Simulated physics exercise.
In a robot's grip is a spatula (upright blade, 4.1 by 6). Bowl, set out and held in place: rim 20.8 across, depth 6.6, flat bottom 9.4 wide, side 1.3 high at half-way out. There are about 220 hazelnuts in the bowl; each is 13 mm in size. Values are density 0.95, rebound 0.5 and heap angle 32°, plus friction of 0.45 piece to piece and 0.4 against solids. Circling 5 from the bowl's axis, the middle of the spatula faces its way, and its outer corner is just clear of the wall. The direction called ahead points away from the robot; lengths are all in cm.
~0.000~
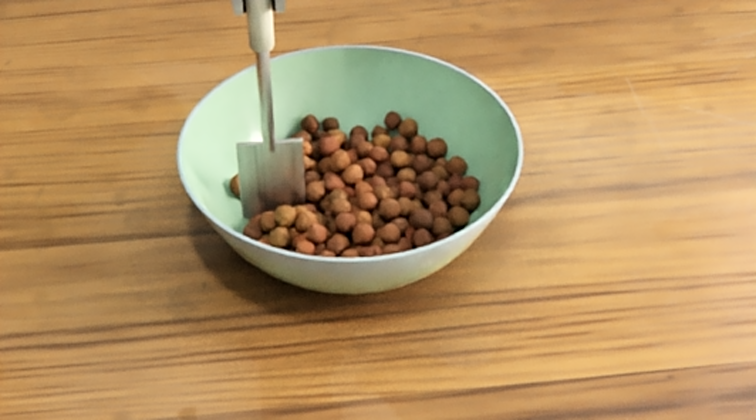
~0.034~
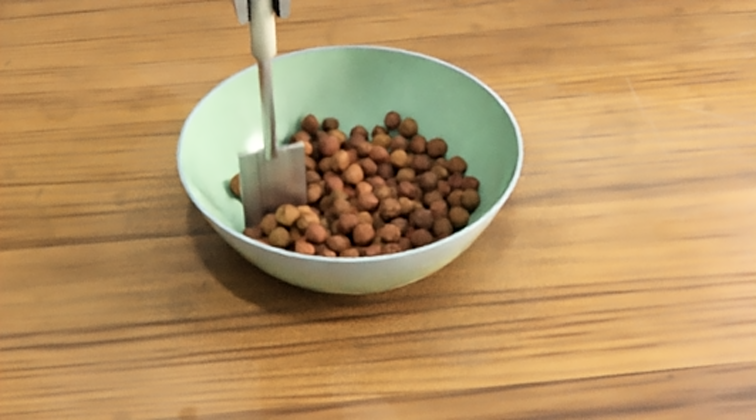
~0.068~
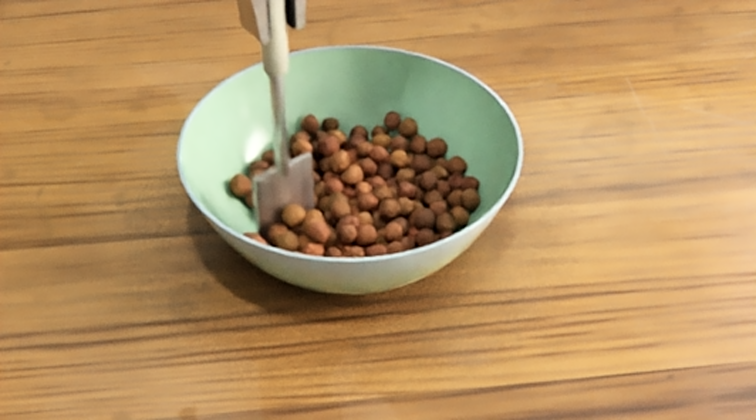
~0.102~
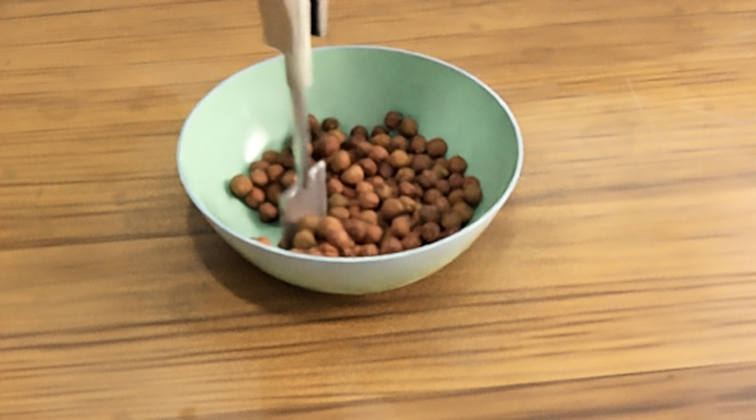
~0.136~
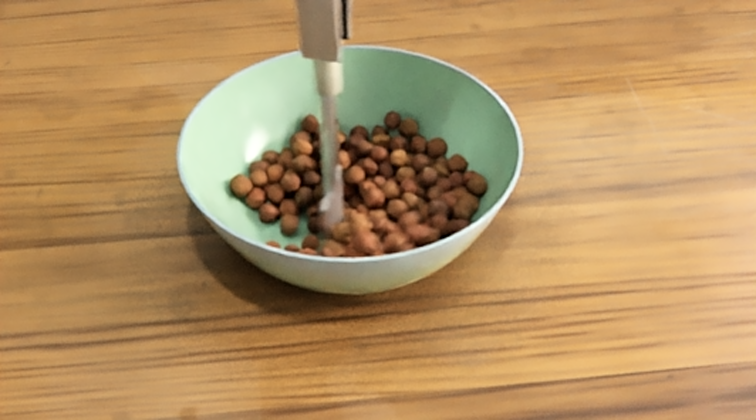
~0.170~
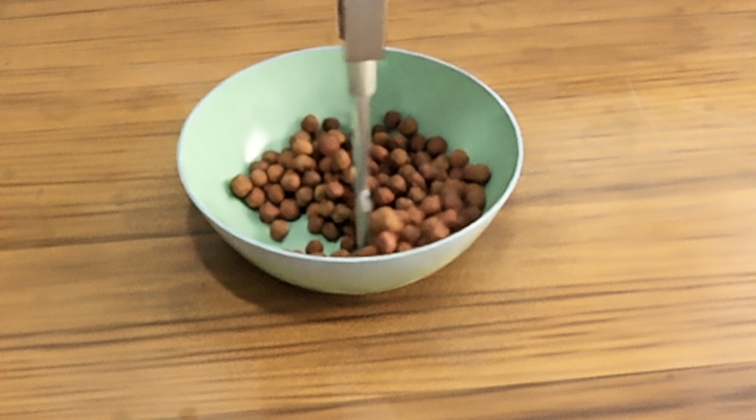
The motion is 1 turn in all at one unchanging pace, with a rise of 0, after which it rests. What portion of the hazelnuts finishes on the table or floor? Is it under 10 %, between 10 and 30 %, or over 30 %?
Under 10 %.
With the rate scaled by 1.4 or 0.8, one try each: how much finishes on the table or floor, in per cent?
20 % and 0 %.
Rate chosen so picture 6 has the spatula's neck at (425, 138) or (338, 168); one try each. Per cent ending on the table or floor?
First try: Around 30 %; second try: Around 0 %.
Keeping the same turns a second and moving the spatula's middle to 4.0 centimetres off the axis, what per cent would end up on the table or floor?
It would be near 0 per cent.
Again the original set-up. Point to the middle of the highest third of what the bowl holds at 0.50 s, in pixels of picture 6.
The centre lies near (274, 120) in the last picture.
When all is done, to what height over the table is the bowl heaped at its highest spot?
It reaches some 5.5 cm above the table.
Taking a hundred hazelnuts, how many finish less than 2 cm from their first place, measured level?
Result: Close to 5 per cent of the load.
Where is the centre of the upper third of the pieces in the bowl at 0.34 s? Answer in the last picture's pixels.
Upper-third centre: Approx. (432, 120) px.
After 0.34 s, 194° round, highest piece 8 above the table; 220 in the bowl, 1 in flight or on the tool.
After 0.50 s, 297° round, highest piece 8 above the table; 213 in the bowl, 4 on the table or floor, 4 in flight or on the tool.
After 0.79 s, 0° round, highest piece 6 above the table; 212 in the bowl, 8 on the table or floor, 1 in flight or on the tool.
After 1.49 s, 0° round, highest piece 5 above the table; 212 in the bowl, 9 on the table or floor.
In the end, 212 in the bowl, 9 on the table or floor. That is 4 % on the table or floor.
